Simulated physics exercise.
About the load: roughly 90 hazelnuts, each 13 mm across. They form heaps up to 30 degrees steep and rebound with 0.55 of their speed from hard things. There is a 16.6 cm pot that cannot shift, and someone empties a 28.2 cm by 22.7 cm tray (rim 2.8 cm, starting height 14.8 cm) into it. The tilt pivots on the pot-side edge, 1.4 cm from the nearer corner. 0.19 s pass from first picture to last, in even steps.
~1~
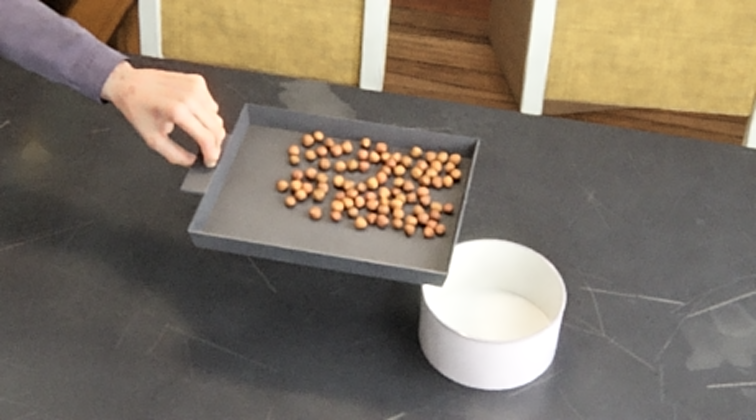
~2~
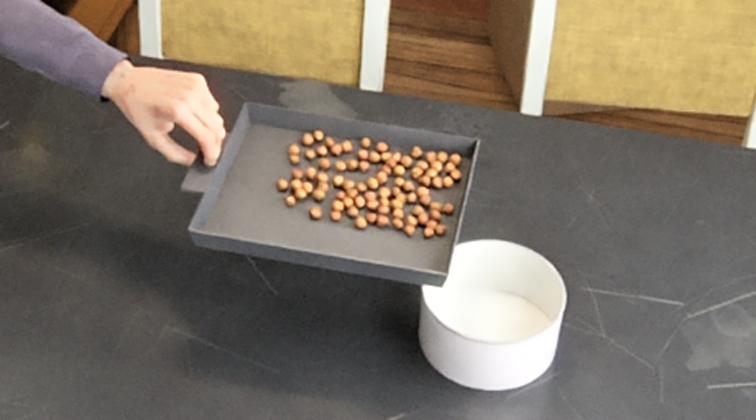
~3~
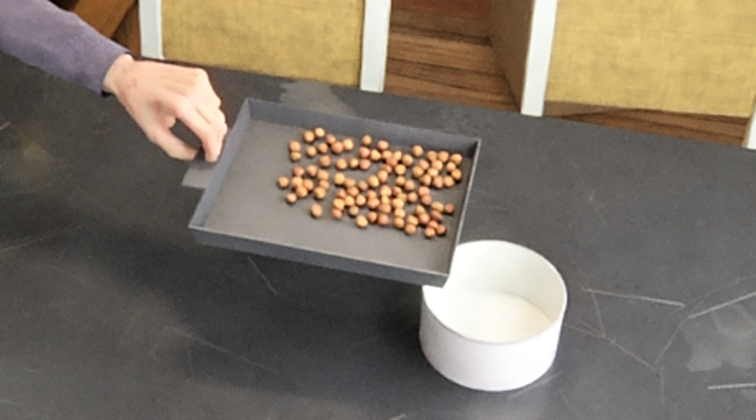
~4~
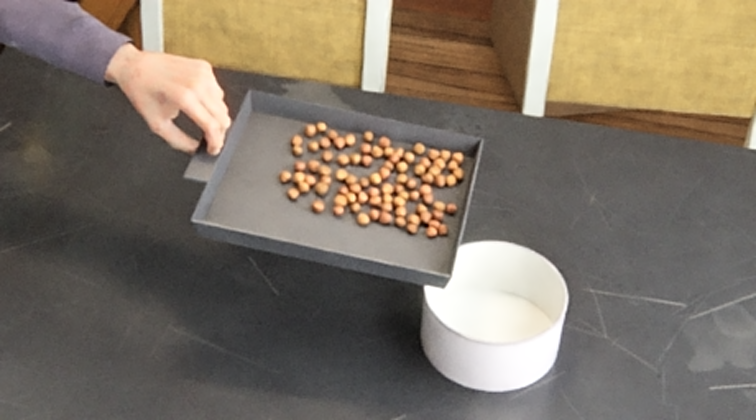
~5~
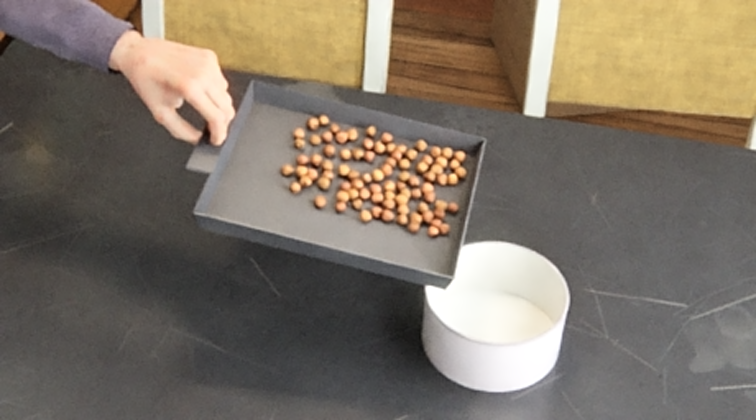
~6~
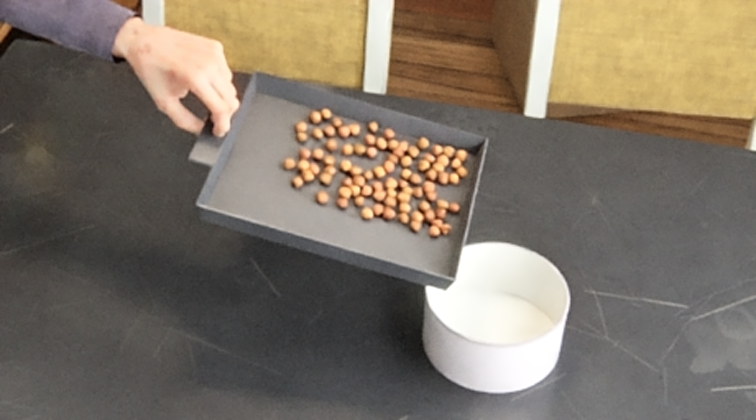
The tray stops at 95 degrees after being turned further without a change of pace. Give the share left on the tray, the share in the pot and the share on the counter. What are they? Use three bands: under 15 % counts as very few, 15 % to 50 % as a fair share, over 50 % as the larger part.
Tray: Very few; pot: The larger part; counter: A fair share.
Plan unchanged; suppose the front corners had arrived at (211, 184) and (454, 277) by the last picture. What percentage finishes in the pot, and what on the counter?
Pot 65, counter 35.
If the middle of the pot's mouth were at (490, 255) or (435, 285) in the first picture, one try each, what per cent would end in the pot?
First try about 30 per cent, second try about 5 per cent.
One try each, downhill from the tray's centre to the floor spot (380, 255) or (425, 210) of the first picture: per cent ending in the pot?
That would be close to 0 per cent and then close to 55 per cent.
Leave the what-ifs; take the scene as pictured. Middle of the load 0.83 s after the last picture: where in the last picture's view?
The load's centre is near (477, 202) at that time.
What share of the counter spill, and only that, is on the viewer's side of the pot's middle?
About 80 per cent.
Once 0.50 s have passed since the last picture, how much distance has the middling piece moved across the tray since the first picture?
Roughly 7 cm.
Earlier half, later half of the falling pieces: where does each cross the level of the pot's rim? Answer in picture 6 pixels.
The first half passes near (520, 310) and the second half near (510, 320).
Then, 0.50 s after the last picture, tilt 51 degrees; the tray holds 100 %, the pot 0 %.
Then, 0.83 s after the last picture, tilt 77 degrees; the tray holds 95 %, the pot 0 %.
Then, 1.26 s after the last picture, tilt 95 degrees; the tray holds 30 %, the pot 30 %.
In the end, tray 0 %, pot 65 %, counter 35 %.
